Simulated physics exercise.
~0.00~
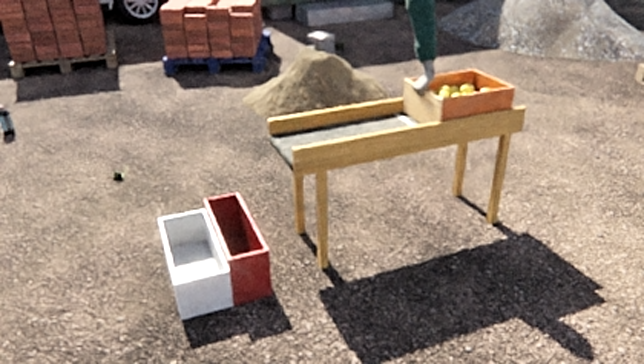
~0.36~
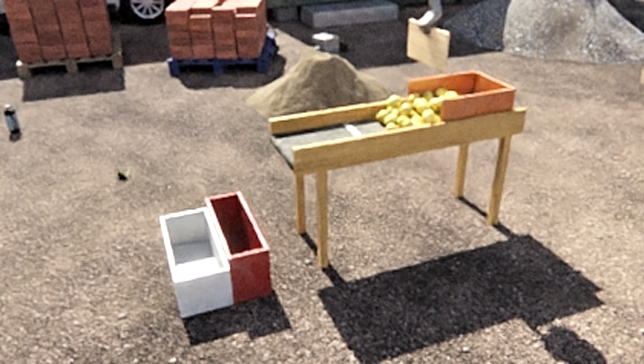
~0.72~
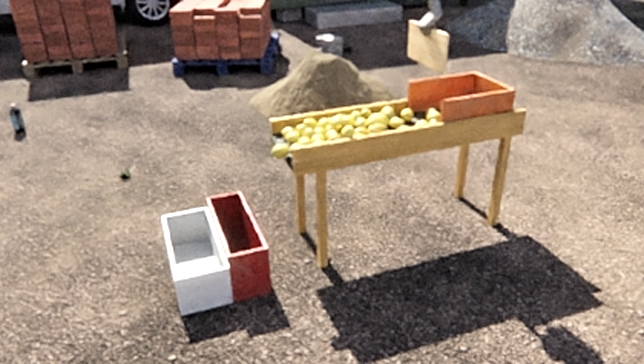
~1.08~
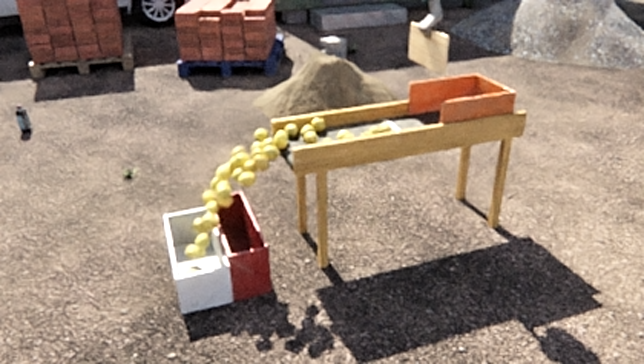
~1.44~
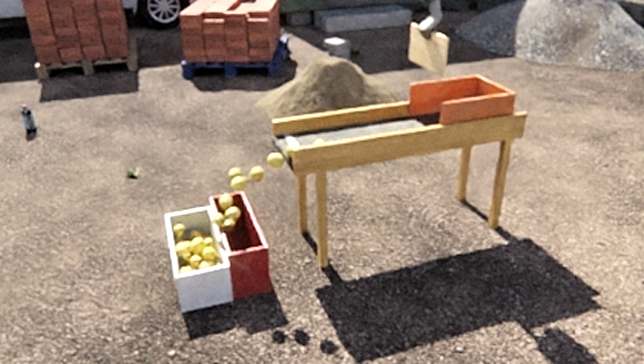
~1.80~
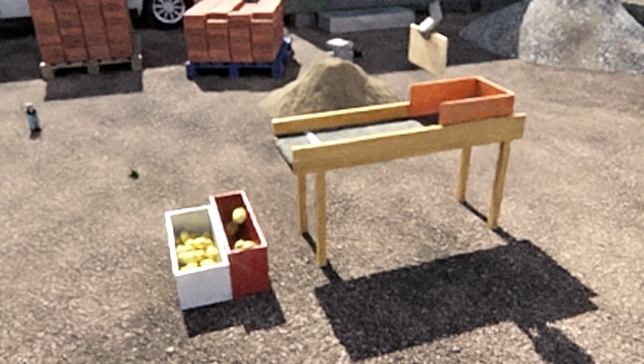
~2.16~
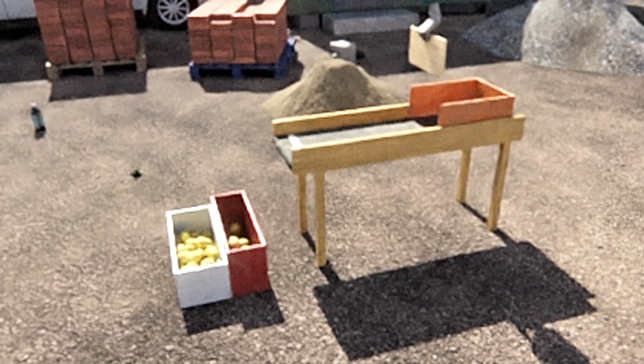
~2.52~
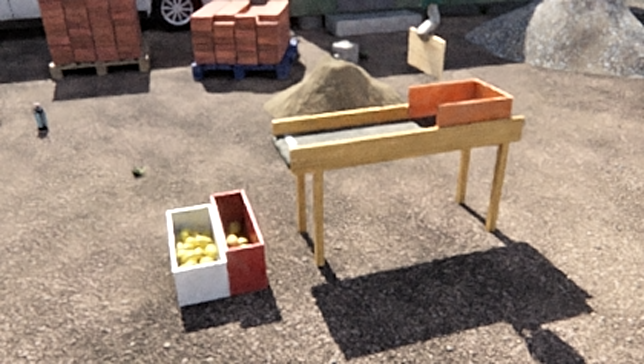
Yellow balls slide left along the raised belt and drop mostly into the white tote.
